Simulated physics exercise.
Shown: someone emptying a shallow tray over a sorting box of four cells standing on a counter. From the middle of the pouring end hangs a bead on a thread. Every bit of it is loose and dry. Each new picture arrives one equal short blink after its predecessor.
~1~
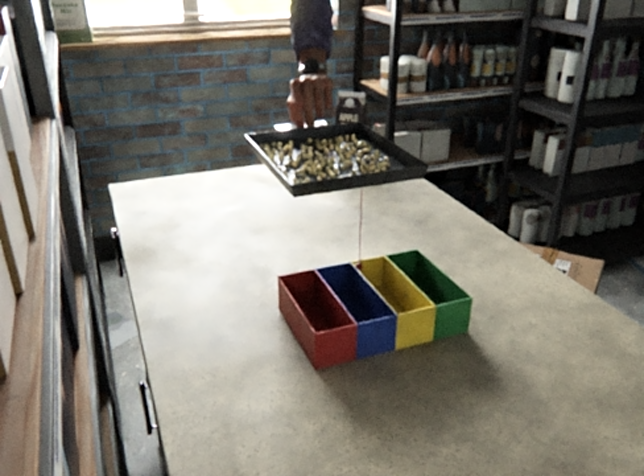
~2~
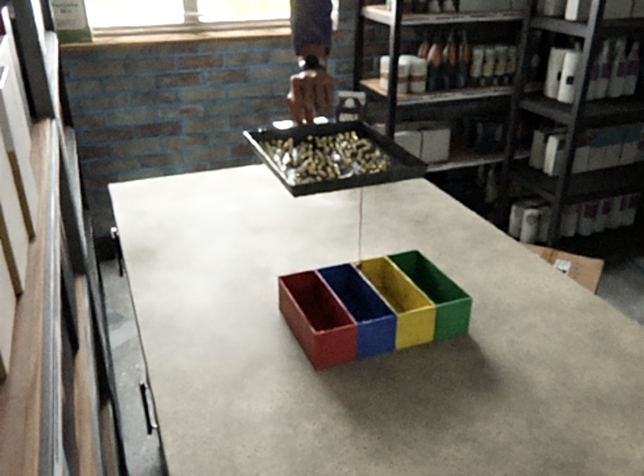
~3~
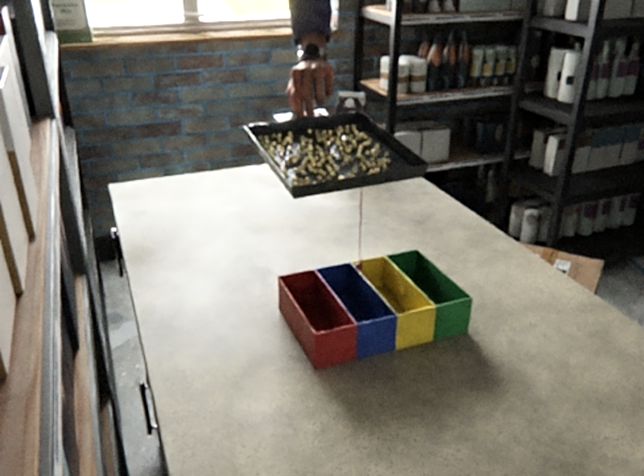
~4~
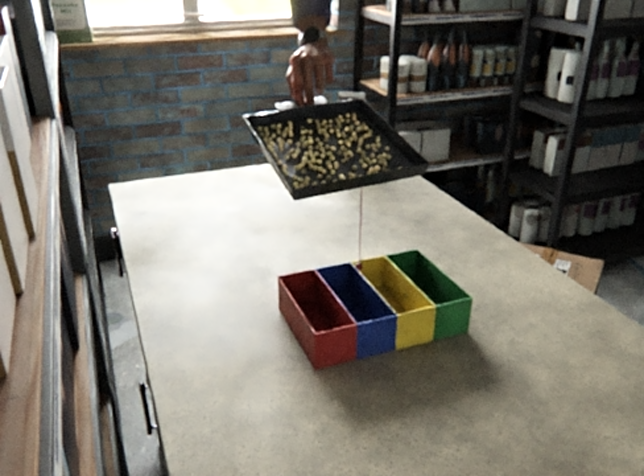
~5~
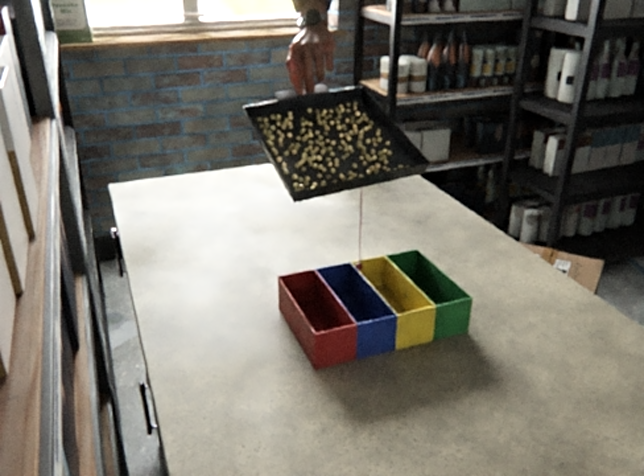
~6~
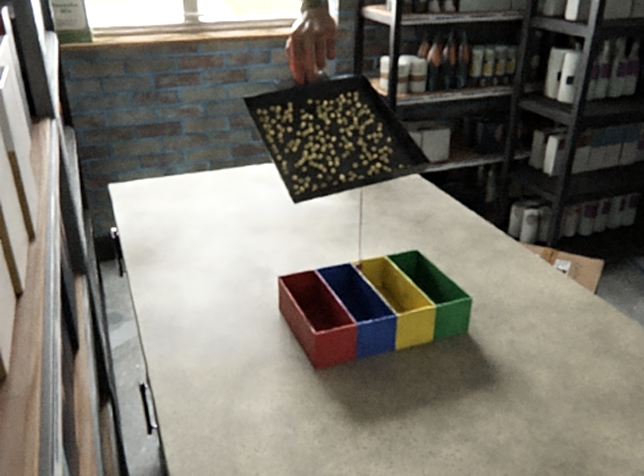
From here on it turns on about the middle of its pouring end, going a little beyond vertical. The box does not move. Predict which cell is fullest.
My prediction is the red cell.
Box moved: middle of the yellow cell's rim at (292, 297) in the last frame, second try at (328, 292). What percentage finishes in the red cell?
Trial 1 around 0 percent, trial 2 around 0 percent.
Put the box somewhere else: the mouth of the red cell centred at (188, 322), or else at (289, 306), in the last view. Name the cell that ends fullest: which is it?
The cell in green, then blue.
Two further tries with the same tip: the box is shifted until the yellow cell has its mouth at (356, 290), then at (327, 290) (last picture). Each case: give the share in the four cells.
It would be roughly 100 per cent in the first placement and roughly 100 per cent in the second.
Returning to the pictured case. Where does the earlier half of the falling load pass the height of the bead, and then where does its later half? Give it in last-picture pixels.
Earlier half at (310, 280), later half at (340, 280).
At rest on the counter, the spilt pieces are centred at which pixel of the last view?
Roughly at (276, 349).
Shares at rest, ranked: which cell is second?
Place 2: The blue one.
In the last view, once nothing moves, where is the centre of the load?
Near (328, 332), more or less.
Just after the last frame, tray tipped steeply; almost all on the tray; about a tenth falling or outside the box.
A moment on, tray tipped past a quarter turn; roughly two thirds on the tray; about a tenth in the red cell; about a tenth in the blue cell; about a tenth falling or outside the box.
Further on, tray tipped past a quarter turn; roughly two thirds in the red cell; roughly a third in the blue cell; about a tenth in the yellow cell; about a tenth falling or outside the box.
When it is over, tray tipped past a quarter turn; roughly two thirds in the red cell; roughly a third in the blue cell; about a tenth in the yellow cell; not one in the green cell; about a tenth outside the box.
